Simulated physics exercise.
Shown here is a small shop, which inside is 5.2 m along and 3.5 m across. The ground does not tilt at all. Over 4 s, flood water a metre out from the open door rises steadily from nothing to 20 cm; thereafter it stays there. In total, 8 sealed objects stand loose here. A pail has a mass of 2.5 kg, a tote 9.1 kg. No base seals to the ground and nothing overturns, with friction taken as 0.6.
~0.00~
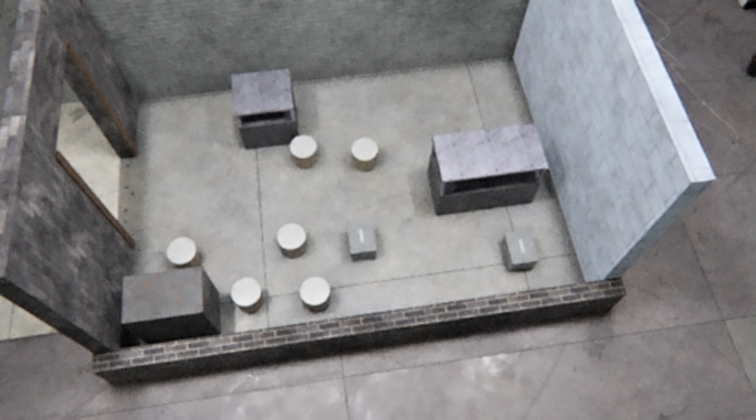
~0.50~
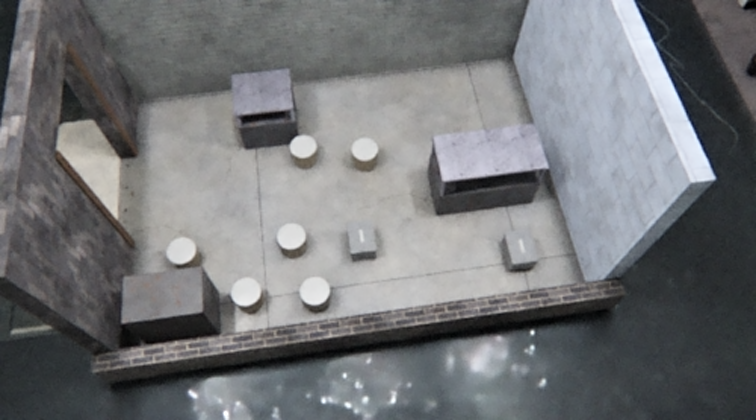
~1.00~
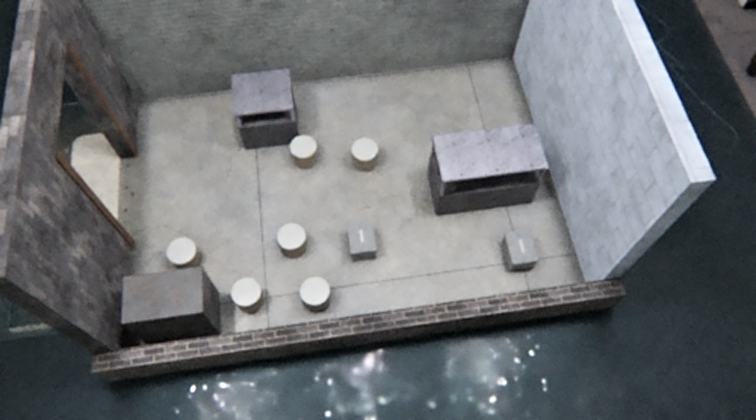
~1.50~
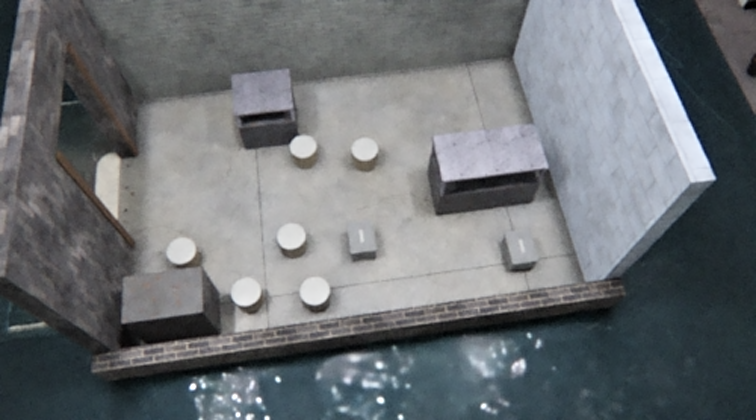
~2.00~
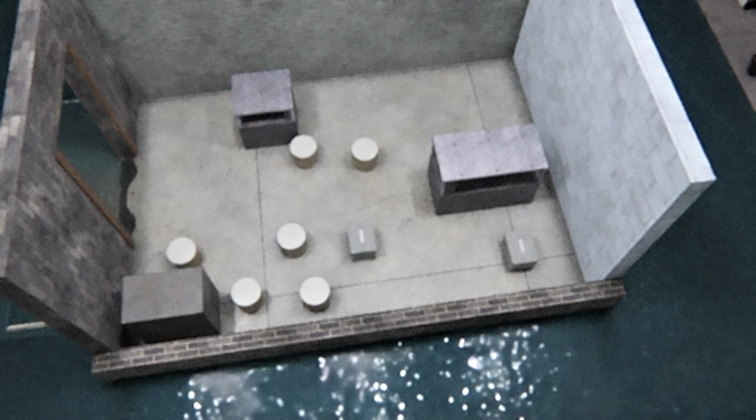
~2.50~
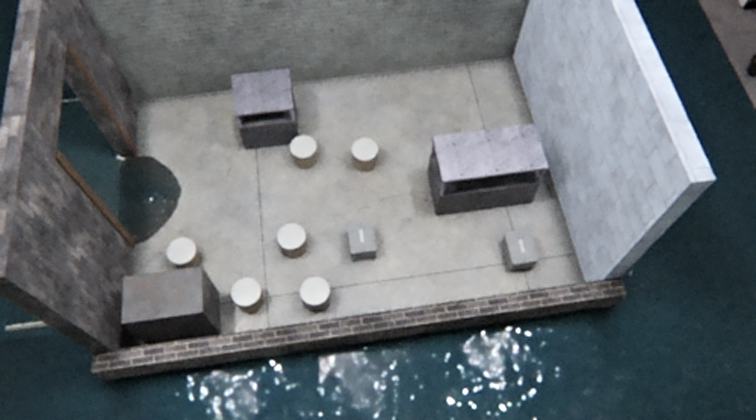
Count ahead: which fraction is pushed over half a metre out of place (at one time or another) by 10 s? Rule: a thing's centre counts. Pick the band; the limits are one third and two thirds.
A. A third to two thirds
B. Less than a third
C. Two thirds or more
A third to two thirds.
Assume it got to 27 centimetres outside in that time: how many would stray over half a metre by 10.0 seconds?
Result: 6.
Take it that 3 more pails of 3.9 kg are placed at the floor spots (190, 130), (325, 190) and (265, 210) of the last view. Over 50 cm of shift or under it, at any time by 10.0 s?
Note: Item 1 below threshold; item 2 above threshold; item 3 above threshold.
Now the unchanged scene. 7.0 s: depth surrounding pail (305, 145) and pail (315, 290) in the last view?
Some 3 cm at the first, some 6 cm at the second.
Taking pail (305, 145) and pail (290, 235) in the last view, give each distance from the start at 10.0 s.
One is off by 300 cm, the other by 300 cm, in the order asked.
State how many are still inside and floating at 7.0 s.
My tally comes to 2.
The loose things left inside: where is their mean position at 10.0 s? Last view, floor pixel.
Around (403, 221).
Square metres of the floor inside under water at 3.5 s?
About 2.5 m2.
After 3.5 s 0 of 8 are over 50 cm from their spots; 0 afloat.
After 4.5 s 0 of 8 are over 50 cm from their spots; 0 afloat.
After 7.0 s 3 of 8 are over 50 cm from their spots; 2 afloat.
After 10.0 s 4 of 8 are over 50 cm from their spots, and 4 have been at some point; 7 afloat.
